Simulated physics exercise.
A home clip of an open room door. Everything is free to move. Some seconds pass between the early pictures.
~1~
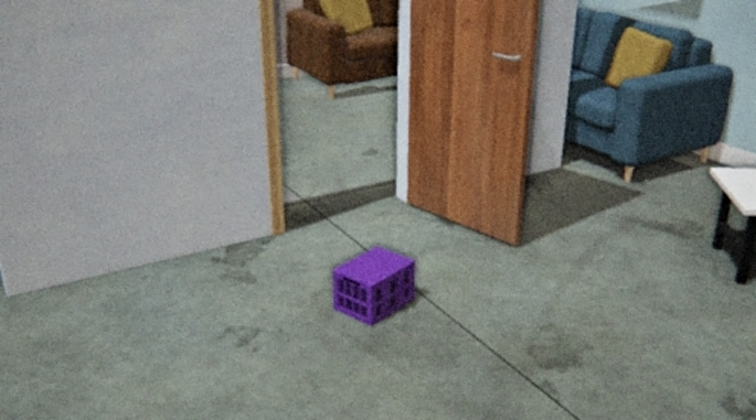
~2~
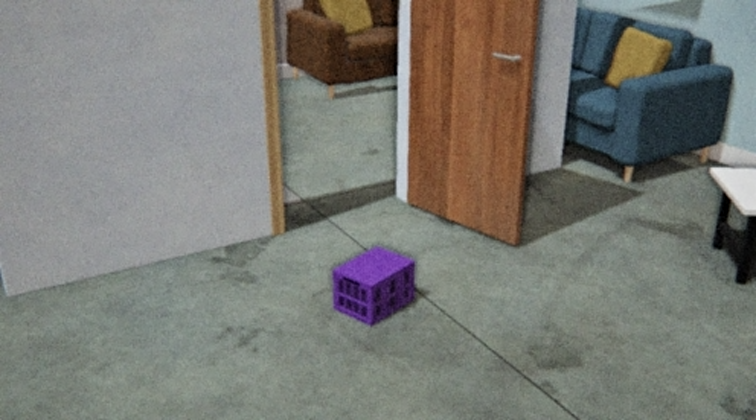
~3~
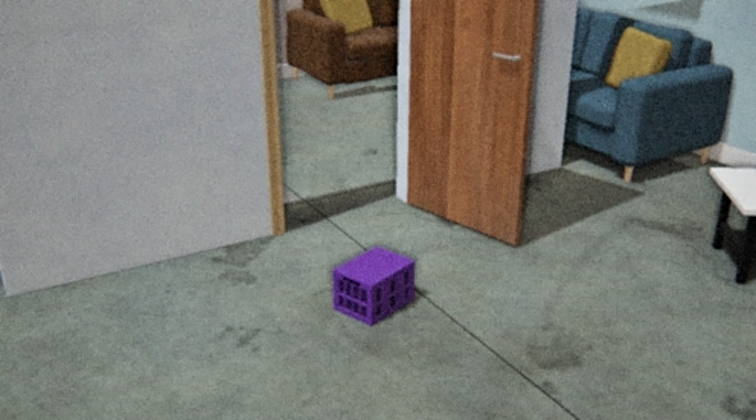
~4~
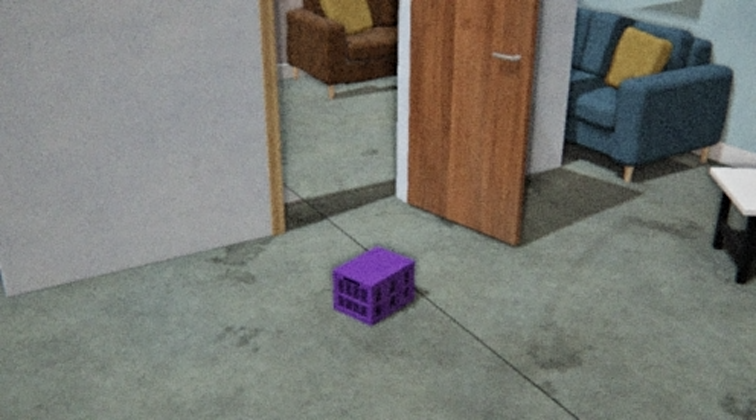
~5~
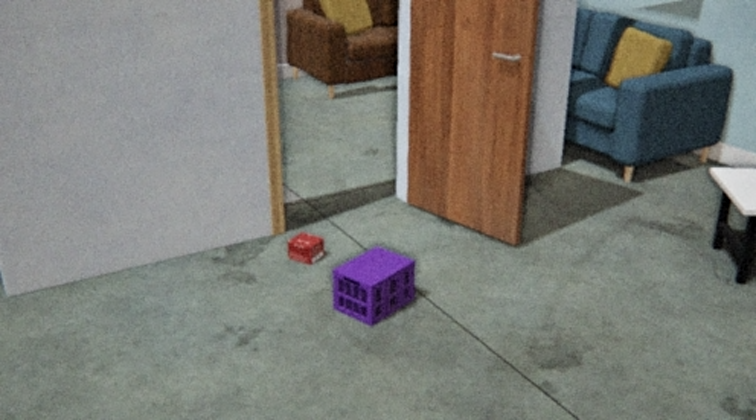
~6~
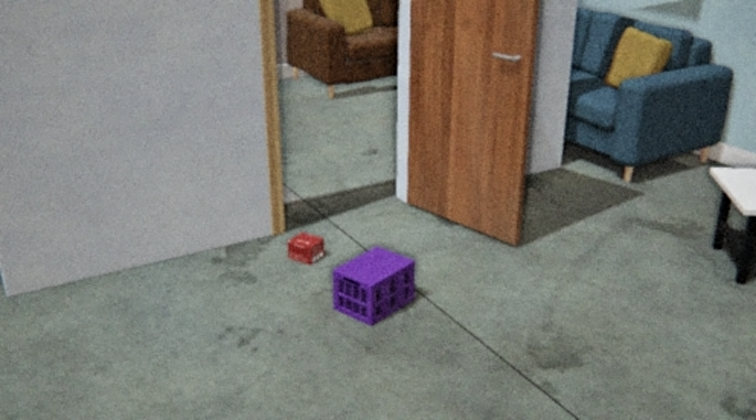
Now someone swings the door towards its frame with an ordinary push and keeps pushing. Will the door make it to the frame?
As it turns out, it reaches the frame.
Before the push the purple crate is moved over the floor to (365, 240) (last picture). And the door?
Then it is blocked.
Then, 0.80 s past the last view, open by 86°.
Then, 1.30 s past the last view, open by 63°.
Then, 1.80 s past the last view, open by 36°.
Then, 2.20 s past the last view, open by 14°.
Finally, open by 0°; both still in place. Final places as the last picture's camera would see them, red box near (306, 249).
